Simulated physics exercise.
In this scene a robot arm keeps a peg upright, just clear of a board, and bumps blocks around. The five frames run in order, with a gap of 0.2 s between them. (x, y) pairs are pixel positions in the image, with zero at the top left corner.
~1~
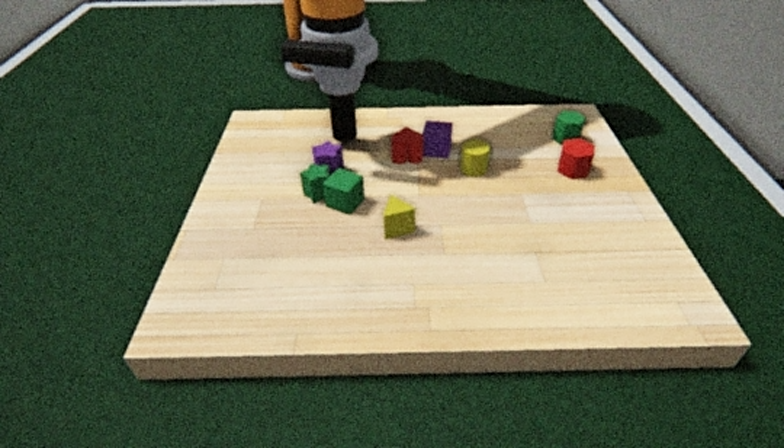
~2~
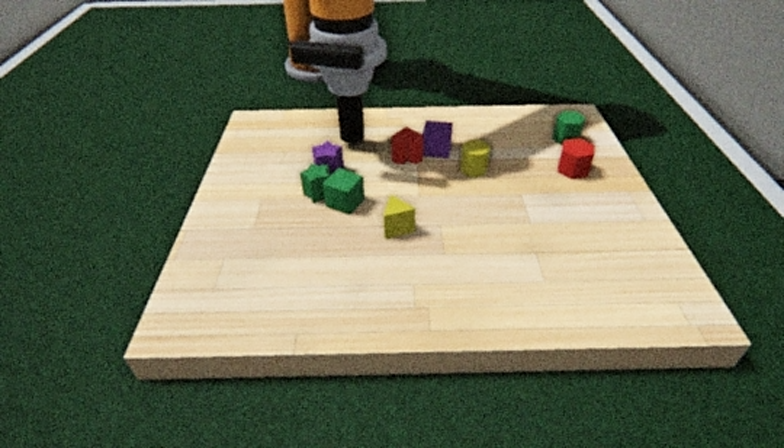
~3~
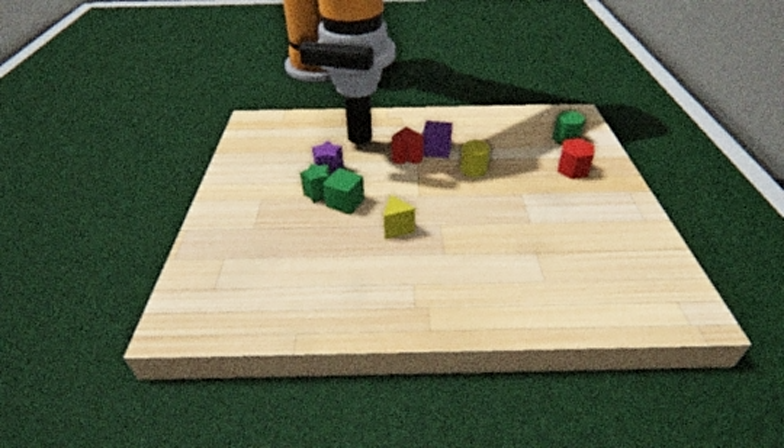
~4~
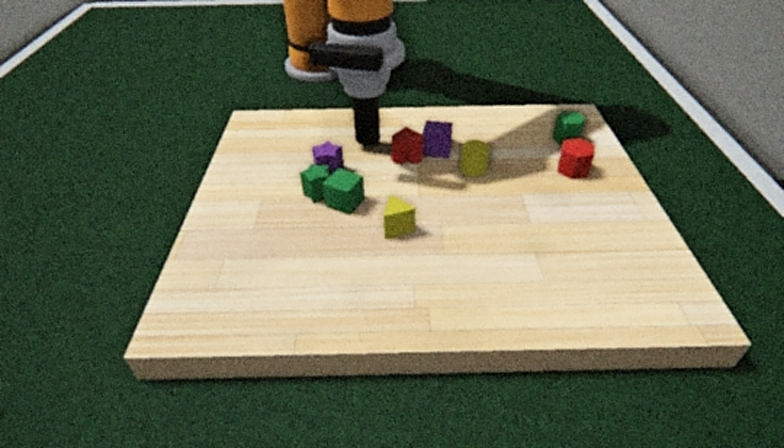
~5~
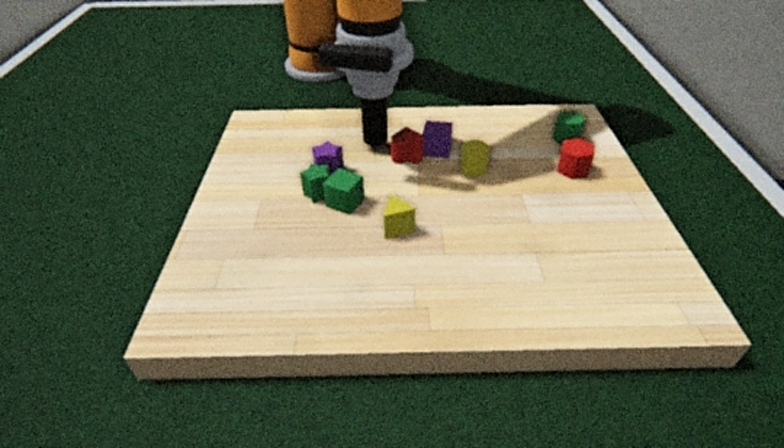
A robot arm moves its black peg slightly right above a wooden board of still, coloured blocks.
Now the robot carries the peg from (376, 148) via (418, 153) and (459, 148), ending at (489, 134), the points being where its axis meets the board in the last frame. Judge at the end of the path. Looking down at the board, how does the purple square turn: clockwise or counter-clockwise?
From overhead, clockwise.
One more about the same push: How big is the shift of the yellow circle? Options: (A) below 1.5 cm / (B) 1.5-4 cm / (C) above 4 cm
A
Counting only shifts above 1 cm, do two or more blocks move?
Yes
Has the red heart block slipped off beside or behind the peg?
I believe so.
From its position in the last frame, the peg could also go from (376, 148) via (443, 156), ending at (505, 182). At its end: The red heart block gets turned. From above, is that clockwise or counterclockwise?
The turn is clockwise.
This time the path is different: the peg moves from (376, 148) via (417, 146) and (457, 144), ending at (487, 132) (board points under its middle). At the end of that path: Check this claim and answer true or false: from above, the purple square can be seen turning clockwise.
The statement is true.
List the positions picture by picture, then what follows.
Tip of the peg (345, 136), middles of tops, red heart block (407, 135), purple square (438, 128), yellow circle (476, 146), in the first picture.
Peg (352, 137), nothing pushed, in the second picture.
Peg (360, 138), nothing pushed, in the third picture.
Peg (368, 139), nothing pushed, in the fourth picture.
Peg (375, 140), red heart block (407, 135), purple square (438, 128), yellow circle (476, 146), in the fifth picture.
On the path given first. One third of the way, peg (418, 146); red heart block (432, 143), turned 20° clockwise; purple square (447, 128), turned 40° anticlockwise.
Two thirds of the way, peg (460, 140); red heart block (438, 144), turned 45° clockwise; purple square (489, 127).
At the end, peg (490, 126); red heart block (438, 144), turned 45° clockwise; purple square (506, 126), turned 35° clockwise; yellow circle unmoved.
